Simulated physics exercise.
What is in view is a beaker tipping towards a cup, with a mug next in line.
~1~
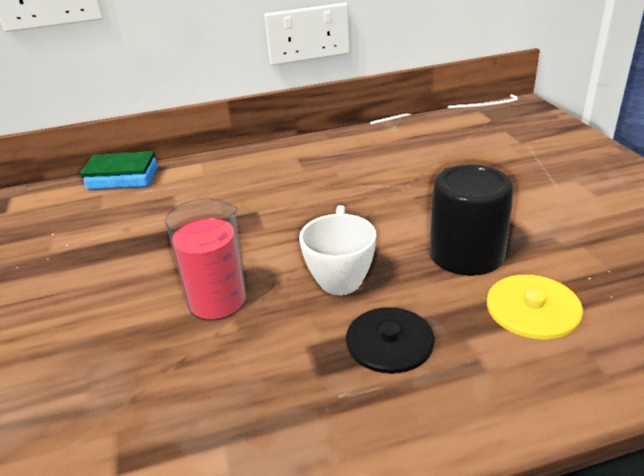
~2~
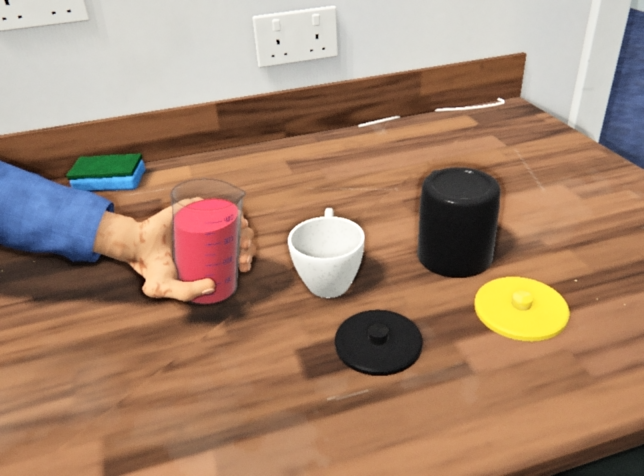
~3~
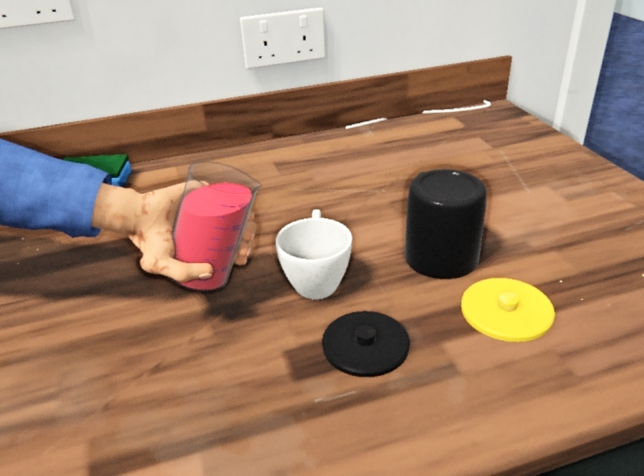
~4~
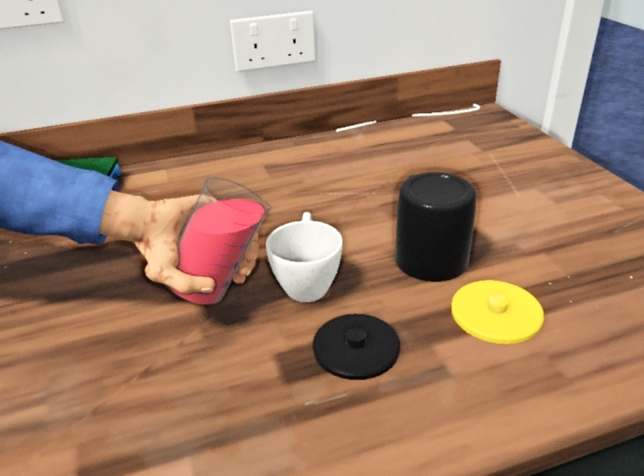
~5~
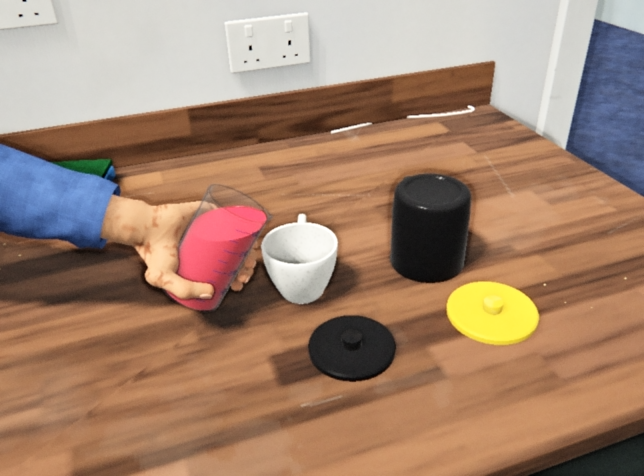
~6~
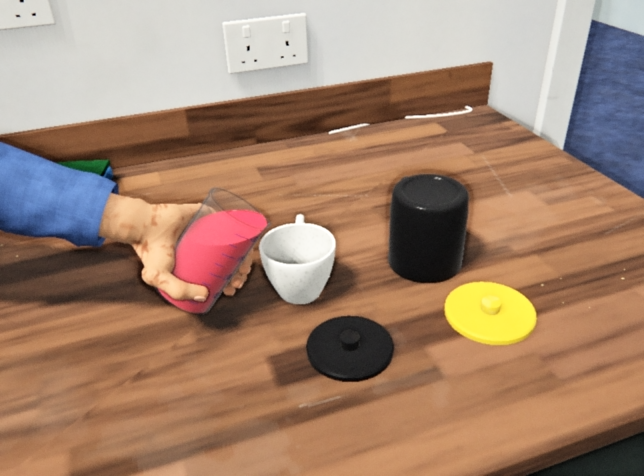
On a wooden worktop, a hand grasping a beaker of red liquid, lifting it and tilting it rightward beside a white cup.
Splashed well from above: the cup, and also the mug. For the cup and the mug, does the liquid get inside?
In the end the cup gathers it, the mug lets none in.
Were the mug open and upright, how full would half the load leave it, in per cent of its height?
Around 30 %.
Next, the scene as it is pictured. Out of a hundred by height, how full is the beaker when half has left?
I'd put the level around 40 percent of the height.
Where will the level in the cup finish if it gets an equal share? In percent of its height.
Roughly 70%.
Soon after, the squash goes into the cup.
Later, it runs off the upturned base of the mug.
In the end, the cup has its share inside; the mug is empty, in a puddle.
